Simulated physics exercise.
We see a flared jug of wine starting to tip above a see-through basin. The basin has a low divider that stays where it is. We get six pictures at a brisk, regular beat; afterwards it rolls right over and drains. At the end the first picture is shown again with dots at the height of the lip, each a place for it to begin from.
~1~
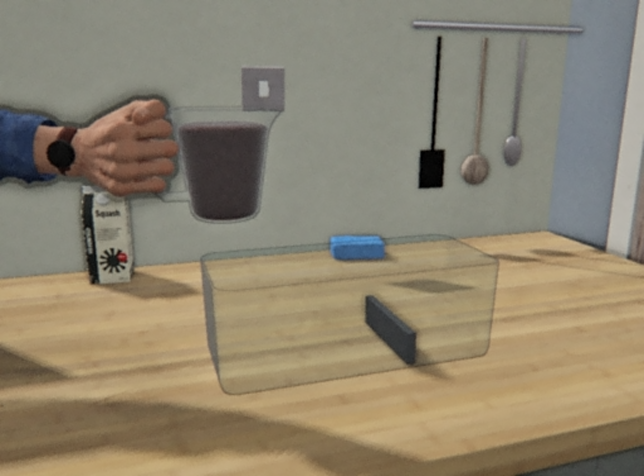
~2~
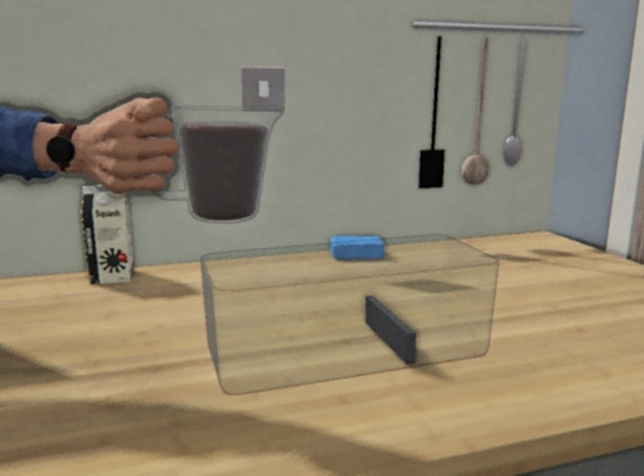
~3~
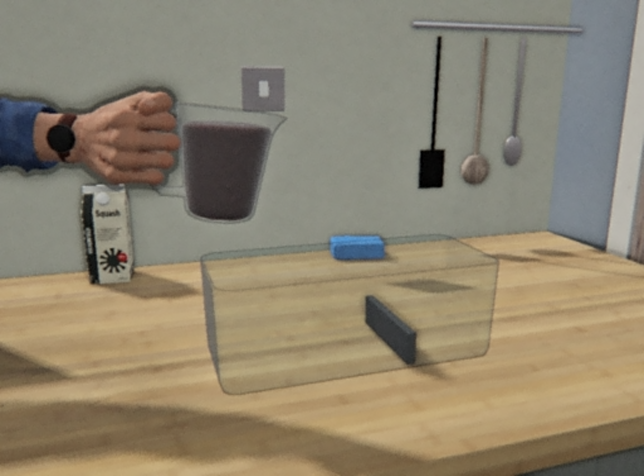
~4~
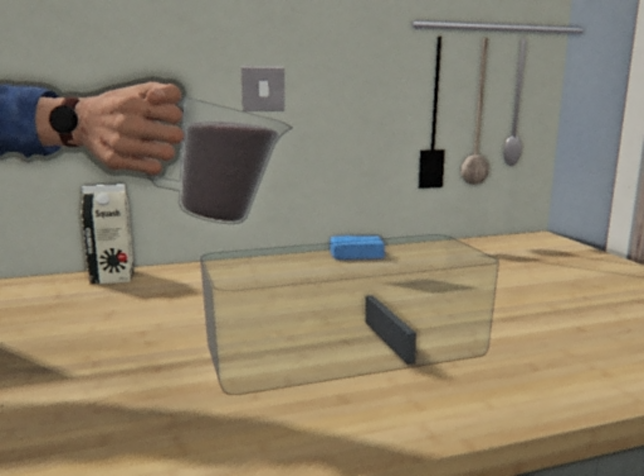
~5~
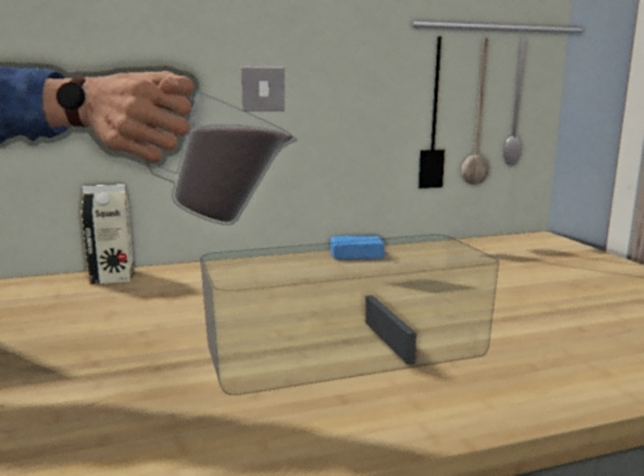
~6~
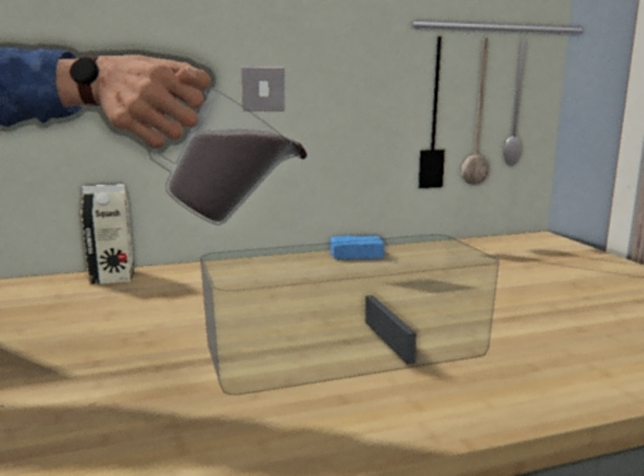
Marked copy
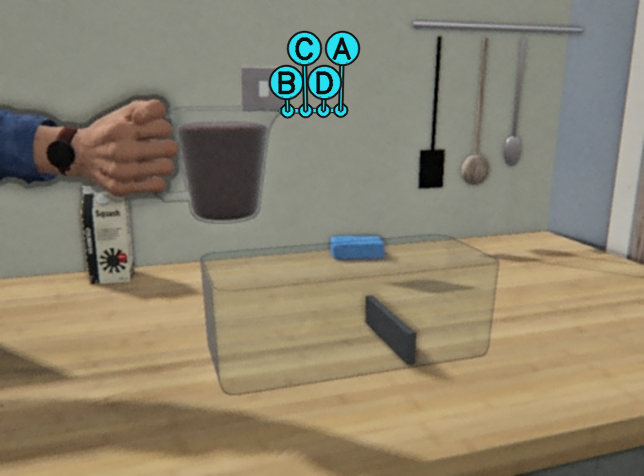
A hand tilts a jug of dark liquid rightward above a clear basin until liquid reaches its lip.
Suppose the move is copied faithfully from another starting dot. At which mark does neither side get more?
The best place is A.
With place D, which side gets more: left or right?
More ends on the left.
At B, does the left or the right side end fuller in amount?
The left one.
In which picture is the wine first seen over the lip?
Picture 6.
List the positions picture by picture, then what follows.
Upright, lip at (280, 110); basin from (220, 393) to (486, 352); top of the wall at (389, 313); nothing has left yet.
Upright, lip at (282, 112); nothing has left yet.
Tipped about 7°, lip at (286, 118); nothing has left yet.
Tipped about 14°, lip at (291, 127); nothing has left yet.
Tipped about 25°, lip at (295, 139); nothing has left yet.
Tipped about 36°, lip at (298, 154); wine is over the lip, down to (298, 154).
On the marked copy, A at (340, 110); B at (287, 110); C at (305, 110); D at (323, 110).
For place A, about 51 % ends left of the wall and 48 % right of it.
For place B, about 92 % ends left of the wall and 7 % right of it.
For place C, about 90 % ends left of the wall and 7 % right of it; 3 % is lost outside.
For place D, about 85 % ends left of the wall and 14 % right of it.
